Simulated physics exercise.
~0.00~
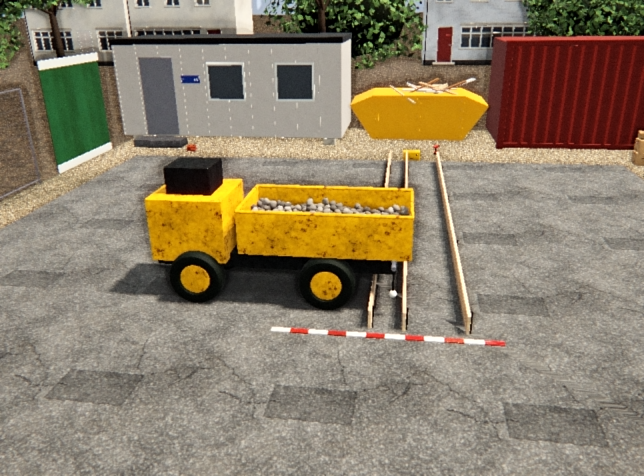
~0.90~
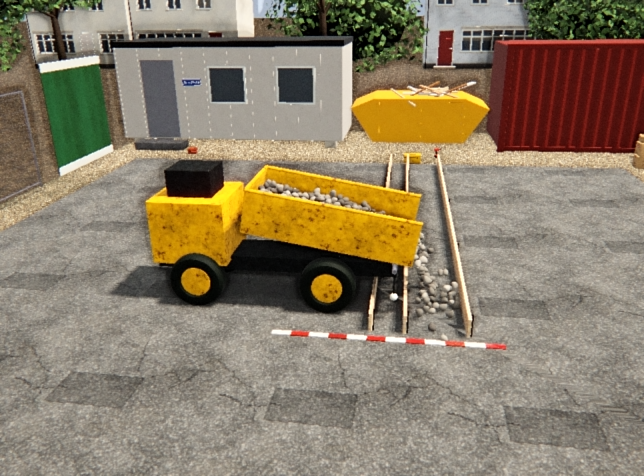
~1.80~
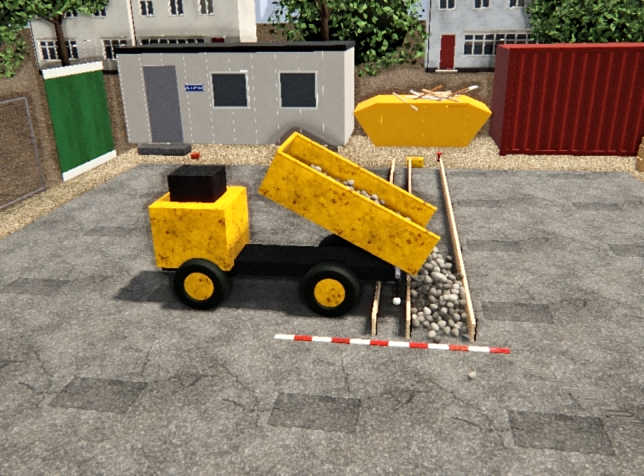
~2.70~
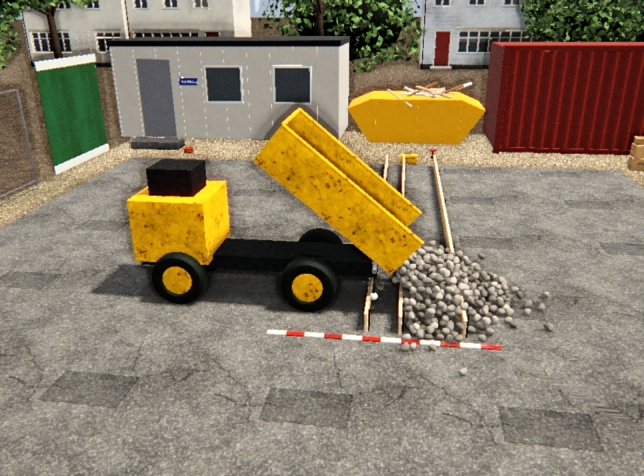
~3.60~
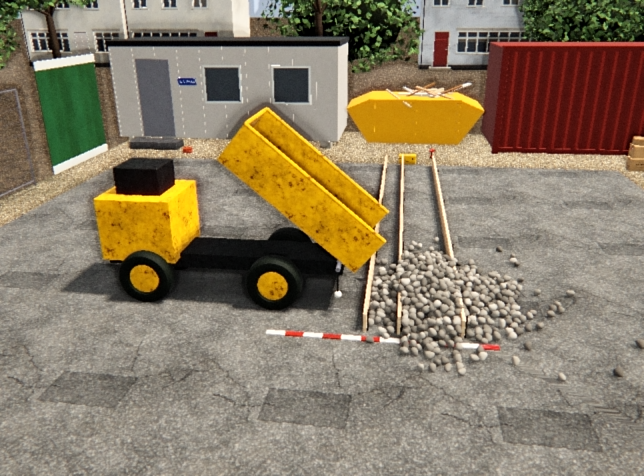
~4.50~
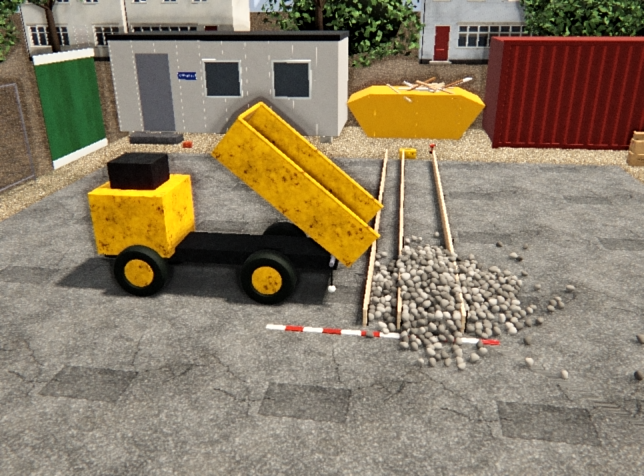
In the video, a yellow tipping truck loaded with rounded grey stones raises its bed, pouring them between and over wooden boards on a paved yard, then draws left with the bed still raised, leaving the emptied load spread mostly across the right-hand bay and beyond.
